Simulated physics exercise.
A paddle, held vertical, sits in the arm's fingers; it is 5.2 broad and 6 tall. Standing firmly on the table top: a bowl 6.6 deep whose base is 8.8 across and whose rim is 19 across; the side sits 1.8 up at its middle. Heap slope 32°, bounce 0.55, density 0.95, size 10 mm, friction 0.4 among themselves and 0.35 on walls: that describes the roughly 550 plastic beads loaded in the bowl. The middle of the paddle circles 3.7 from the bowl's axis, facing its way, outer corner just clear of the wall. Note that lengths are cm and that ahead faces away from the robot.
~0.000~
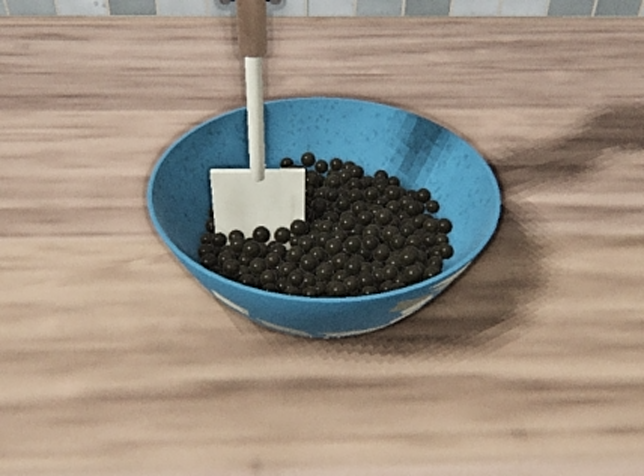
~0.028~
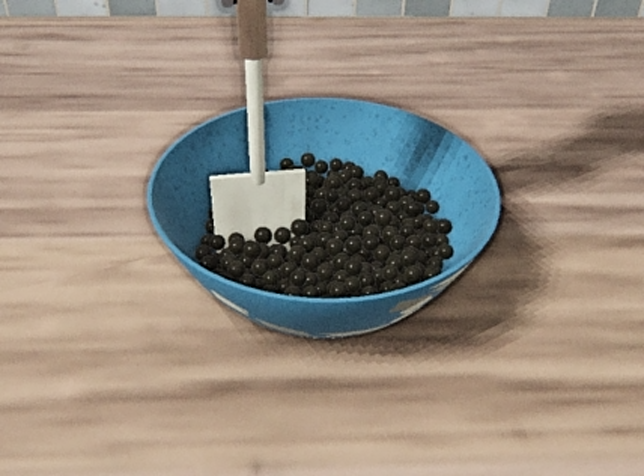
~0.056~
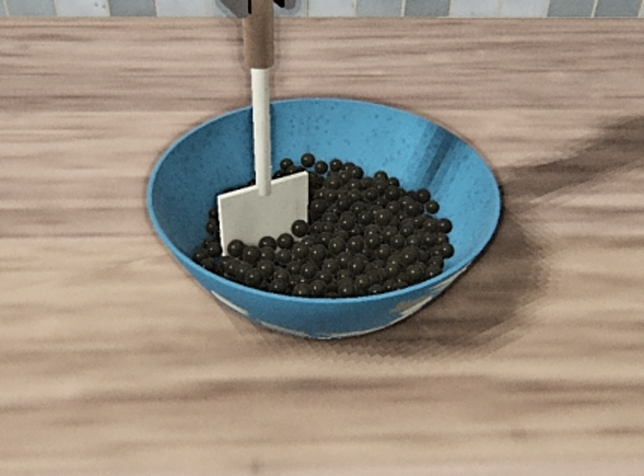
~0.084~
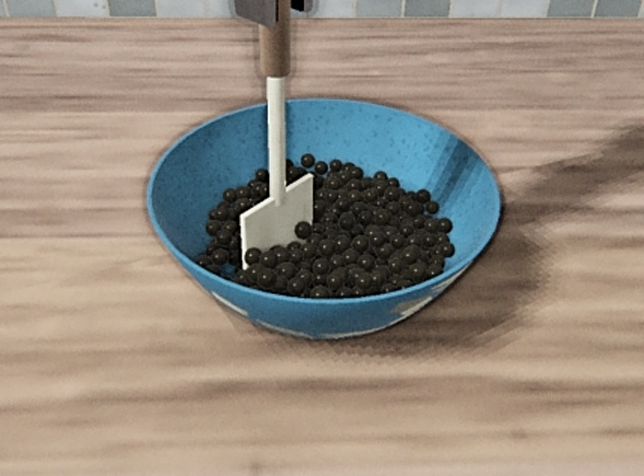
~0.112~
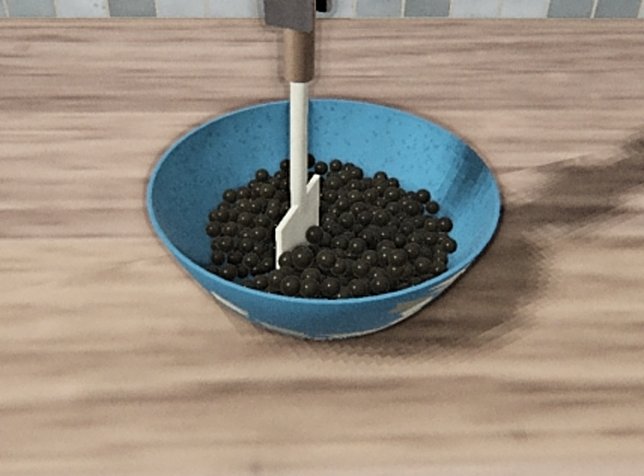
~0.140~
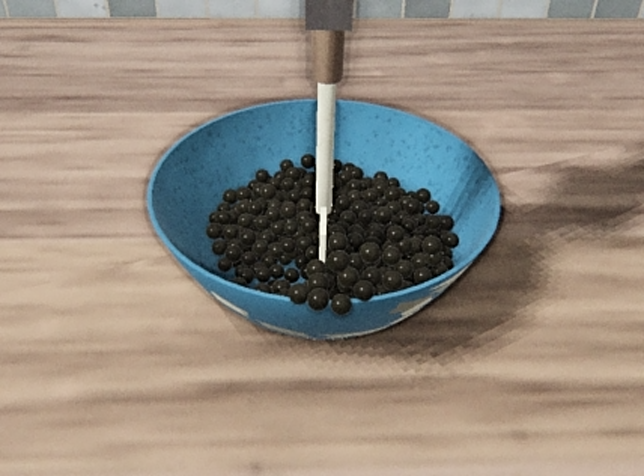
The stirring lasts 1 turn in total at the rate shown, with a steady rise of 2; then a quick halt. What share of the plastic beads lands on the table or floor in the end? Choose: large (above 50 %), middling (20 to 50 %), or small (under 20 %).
Small.
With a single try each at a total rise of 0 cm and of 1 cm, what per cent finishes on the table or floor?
It comes to about 15 per cent and about 15 per cent.
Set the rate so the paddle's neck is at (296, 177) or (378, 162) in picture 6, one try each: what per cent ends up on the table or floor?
Near 5 in a hundred for the first and near 25 in a hundred for the second.
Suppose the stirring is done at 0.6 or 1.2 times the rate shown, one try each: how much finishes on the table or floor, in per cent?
Around 0 percent on the first try and 15 percent on the second.
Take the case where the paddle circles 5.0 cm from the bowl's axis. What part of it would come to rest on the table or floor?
Roughly 5 percent, I'd expect.
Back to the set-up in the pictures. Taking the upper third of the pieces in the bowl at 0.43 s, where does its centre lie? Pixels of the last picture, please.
The centre lies near (278, 166) in the last picture.
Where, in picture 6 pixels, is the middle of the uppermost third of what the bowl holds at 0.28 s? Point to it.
Near (414, 185).
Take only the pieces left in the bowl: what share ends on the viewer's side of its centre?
Some 50 per cent.
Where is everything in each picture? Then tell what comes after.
In the first picture, paddle neck at (257, 147), 0° round; upper third of the load around (335, 229), from x 205 to 445, top at y 160; 554 in the bowl.
In the second picture, paddle neck at (257, 150), 7° round; upper third of the load around (332, 230), from x 205 to 445, top at y 160.
In the third picture, paddle neck at (263, 161), 26° round; upper third of the load around (328, 242), from x 200 to 445, top at y 160.
In the fourth picture, paddle neck at (278, 171), 46° round; upper third of the load around (327, 254), from x 205 to 445, top at y 160.
In the fifth picture, paddle neck at (299, 177), 66° round; upper third of the load around (343, 259), from x 210 to 450, top at y 160.
In the sixth picture, paddle neck at (325, 178), 86° round; upper third of the load around (364, 258), from x 215 to 450, top at y 160; 550 in the bowl, 4 in flight or on the tool.
After 0.28 s, 190° round, highest piece 9 above the table; 522 in the bowl, 10 on the table or floor, 22 in flight or on the tool.
After 0.43 s, 294° round, highest piece 9 above the table; 495 in the bowl, 46 on the table or floor, 13 in flight or on the tool.
After 0.70 s, 0° round, highest piece 5 above the table; 482 in the bowl, 72 on the table or floor.
After 1.40 s, 0° round, highest piece 5 above the table; 482 in the bowl, 72 on the table or floor.
At rest, 482 in the bowl, 72 on the table or floor. That is 13 % on the table or floor.
